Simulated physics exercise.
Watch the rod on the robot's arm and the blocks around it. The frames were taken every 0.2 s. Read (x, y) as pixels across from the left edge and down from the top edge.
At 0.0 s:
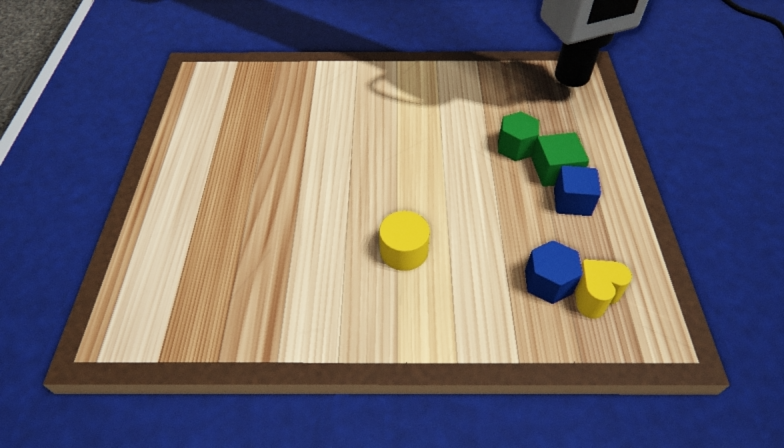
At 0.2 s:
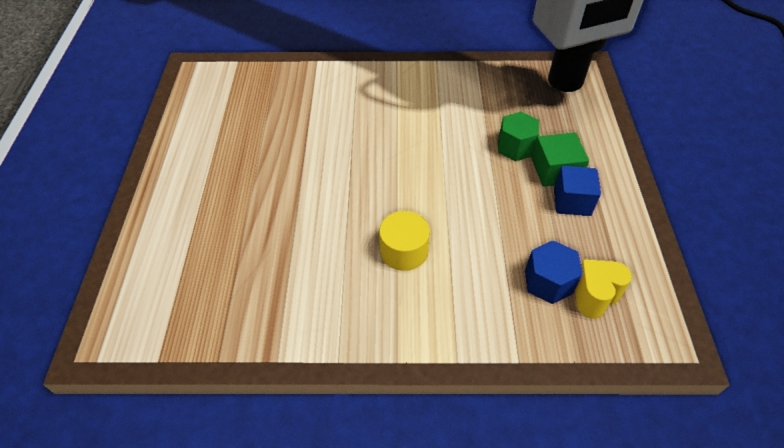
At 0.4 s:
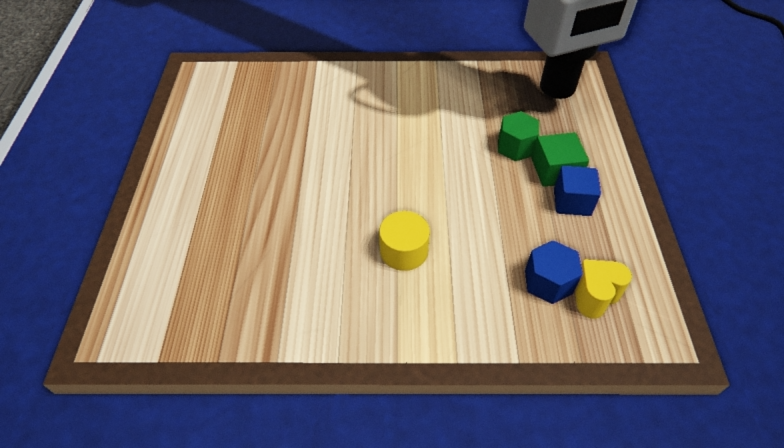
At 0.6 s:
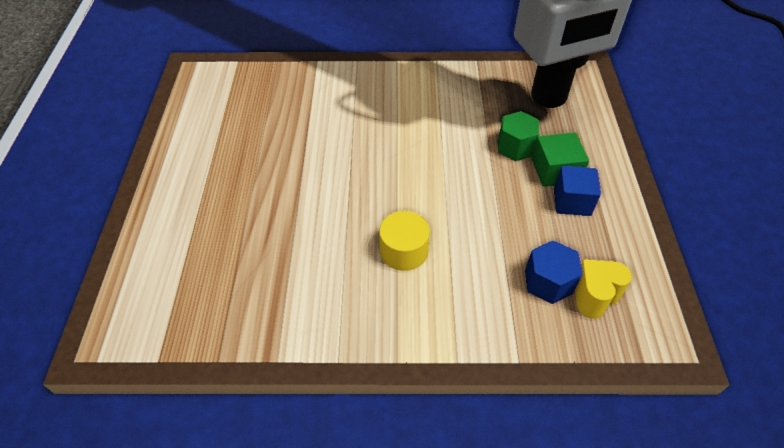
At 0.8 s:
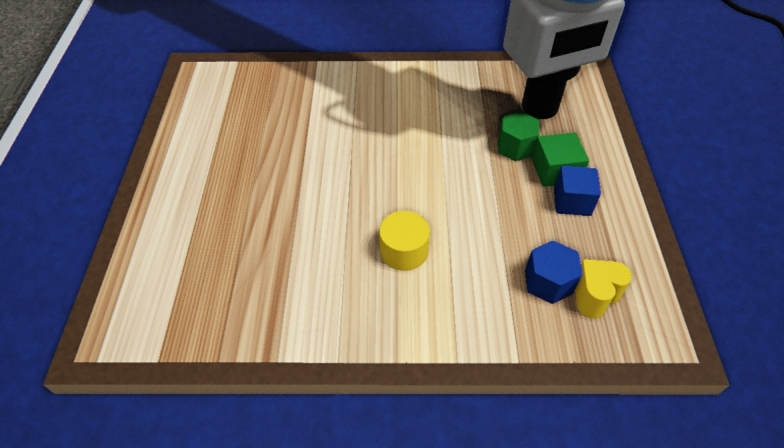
On a wooden board over blue, a robot arm's black rod moving gradually down and left toward unmoving green, blue and yellow blocks.
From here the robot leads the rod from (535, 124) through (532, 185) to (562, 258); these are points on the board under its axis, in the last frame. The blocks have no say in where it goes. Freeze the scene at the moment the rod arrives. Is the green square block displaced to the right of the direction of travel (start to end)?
Answer: No.
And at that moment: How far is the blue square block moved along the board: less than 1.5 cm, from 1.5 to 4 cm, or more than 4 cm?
Range: Over 4 cm.
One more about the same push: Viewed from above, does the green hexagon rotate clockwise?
I expect so.
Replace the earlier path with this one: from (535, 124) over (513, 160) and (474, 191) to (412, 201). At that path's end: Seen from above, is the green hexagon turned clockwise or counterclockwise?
The block turns counter-clockwise.
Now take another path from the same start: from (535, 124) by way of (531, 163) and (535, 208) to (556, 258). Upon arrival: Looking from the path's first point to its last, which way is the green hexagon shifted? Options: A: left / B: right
My answer is option B.
What follows on the original path. One third of the way, rod at (536, 148); green hexagon at (501, 150), turned 45° clockwise; green square block at (568, 166), turned 25° anticlockwise; blue square block at (598, 195), turned 15° anticlockwise.
Two thirds of the way, rod at (543, 194); green hexagon at (497, 153), turned 55° clockwise; green square block at (587, 208), turned 60° anticlockwise; blue square block at (631, 216), turned 70° anticlockwise.
At the end, rod at (568, 243); green hexagon at (497, 153), turned 55° clockwise; blue hexagon at (558, 273); green square block at (617, 235), turned 90° anticlockwise; blue square block at (656, 225), turned 105° anticlockwise.
